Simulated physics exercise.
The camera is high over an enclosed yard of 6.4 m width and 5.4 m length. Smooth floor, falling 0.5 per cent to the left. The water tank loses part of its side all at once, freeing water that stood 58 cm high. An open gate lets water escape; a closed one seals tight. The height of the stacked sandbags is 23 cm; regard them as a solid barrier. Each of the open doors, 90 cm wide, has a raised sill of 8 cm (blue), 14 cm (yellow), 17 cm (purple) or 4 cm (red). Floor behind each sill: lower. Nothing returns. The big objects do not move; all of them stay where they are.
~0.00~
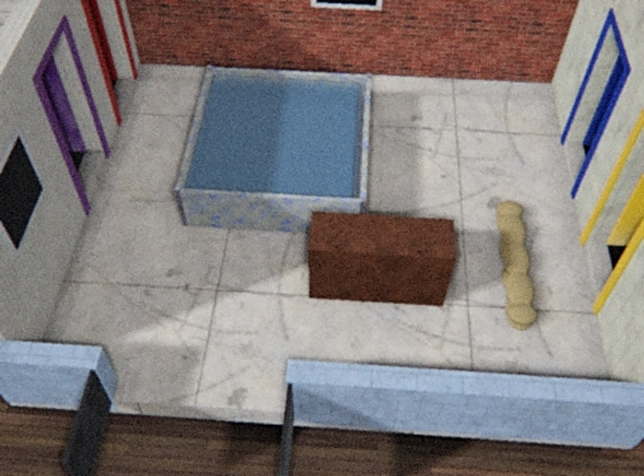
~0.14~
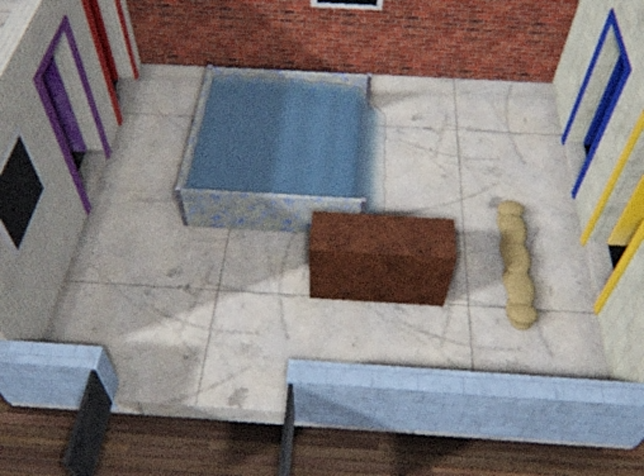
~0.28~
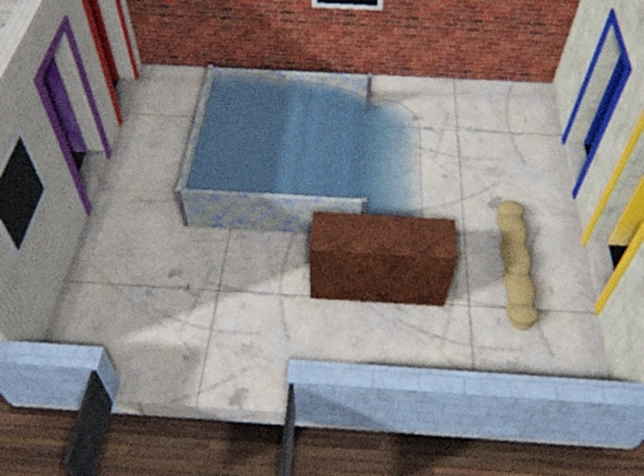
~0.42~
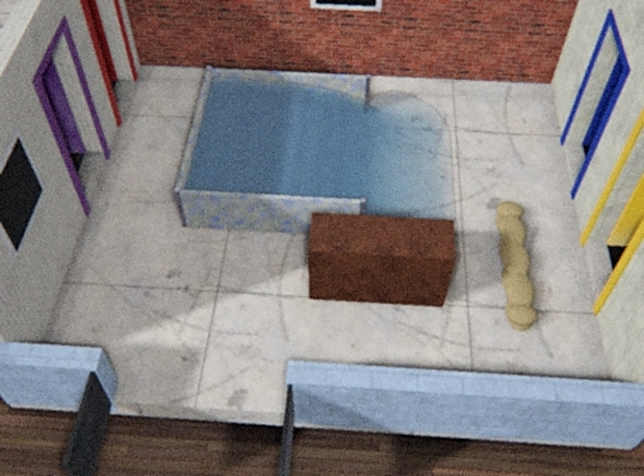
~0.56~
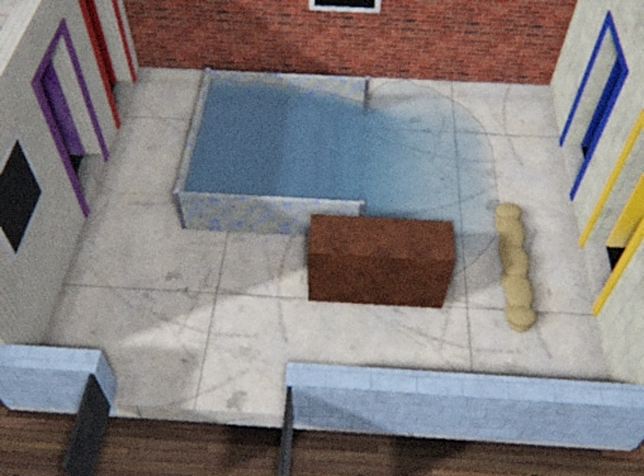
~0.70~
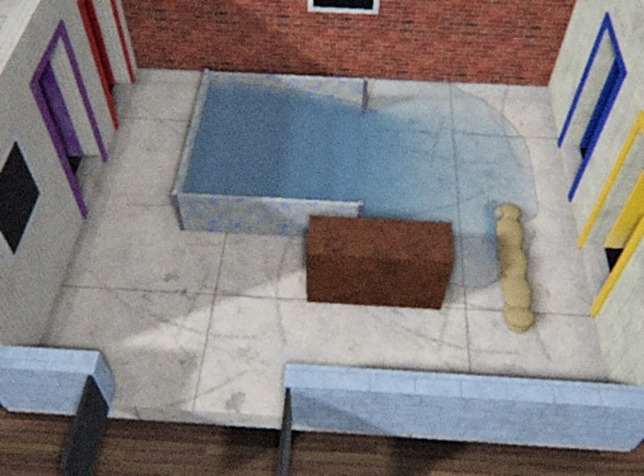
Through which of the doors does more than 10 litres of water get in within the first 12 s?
In the end the blue door will most likely bust the limit; the yellow door will most likely respect the limit; the purple door will most likely respect the limit; the red door will most likely bust the limit.
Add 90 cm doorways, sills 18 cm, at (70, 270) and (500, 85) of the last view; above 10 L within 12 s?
Within it, exceeded.
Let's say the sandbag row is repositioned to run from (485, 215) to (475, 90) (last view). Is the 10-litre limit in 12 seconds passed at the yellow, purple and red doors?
Then the yellow door is too much, the purple door is fine, and the red door is too much.
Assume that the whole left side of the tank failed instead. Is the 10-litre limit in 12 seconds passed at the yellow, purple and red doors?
Note: Yellow short of the mark, purple beyond the mark, red beyond the mark.
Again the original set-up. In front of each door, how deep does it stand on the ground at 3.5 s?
Blue 24 cm, yellow 7 cm, purple 0 cm, red 0 cm.
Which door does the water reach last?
I'd say the purple one.
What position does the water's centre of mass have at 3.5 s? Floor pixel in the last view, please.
Its balance point sits around (424, 192).
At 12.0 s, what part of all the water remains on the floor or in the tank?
I'd say close to 74 percent is still there.
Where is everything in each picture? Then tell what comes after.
Still water, 58 cm deep, in the water tank at (280, 134), in the first picture.
The front is at (373, 111), 1.2 m from the gap at (363, 160); 0.3 m2 of floor is under water; 58 cm left at the back of the water tank, in the second picture.
Water pours out at (363, 161) and has run 1.4 m, to (390, 104); typically 10 cm deep outside, 58 cm at the water tank's back, in the third picture.
The front is at a hidden place, 1.7 m from the gap at (362, 162); 3.0 m2 of floor is under water; 58 cm left at the back of the water tank, in the fourth picture.
Water pours out at (361, 164) and has run 2.0 m, to (456, 107); typically 7 cm deep outside, 58 cm at the water tank's back, in the fifth picture.
The front is at (515, 136), 2.4 m from the gap at (359, 166); 6.7 m2 of floor is under water; 52 cm left at the back of the water tank, in the sixth picture.
After 1.4 s water covers 35 % of the floor and is deepest (34 cm) near (565, 200); blue door 23 cm at the sill, 54 L in, yellow door not reached, purple door not reached, red door not reached.
After 2.2 s water covers 45 % of the floor and is deepest (36 cm) near (544, 94); blue door 33 cm at the sill, 200 L in, yellow door 6 cm at the sill, 0 L in, purple door not reached, red door not reached.
After 3.5 s water covers 50 % of the floor and is deepest (24 cm) near (480, 167); blue door 24 cm at the sill, 403 L in, yellow door 7 cm at the sill, 0 L in, purple door not reached, red door not reached.
After 7.0 s water covers 90 % of the floor and is deepest (15 cm) near (136, 75); blue door 7 cm at the sill, 497 L in, yellow door 11 cm at the sill, 0 L in, purple door 4 cm at the sill, 0 L in, red door 10 cm at the sill, 21 L in.
After 12.0 s water covers 95 % of the floor and is deepest (12 cm) near (136, 75); blue door 4 cm at the sill, 497 L in, yellow door 5 cm at the sill, 0 L in, purple door 9 cm at the sill, 0 L in, red door 9 cm at the sill, 84 L in.
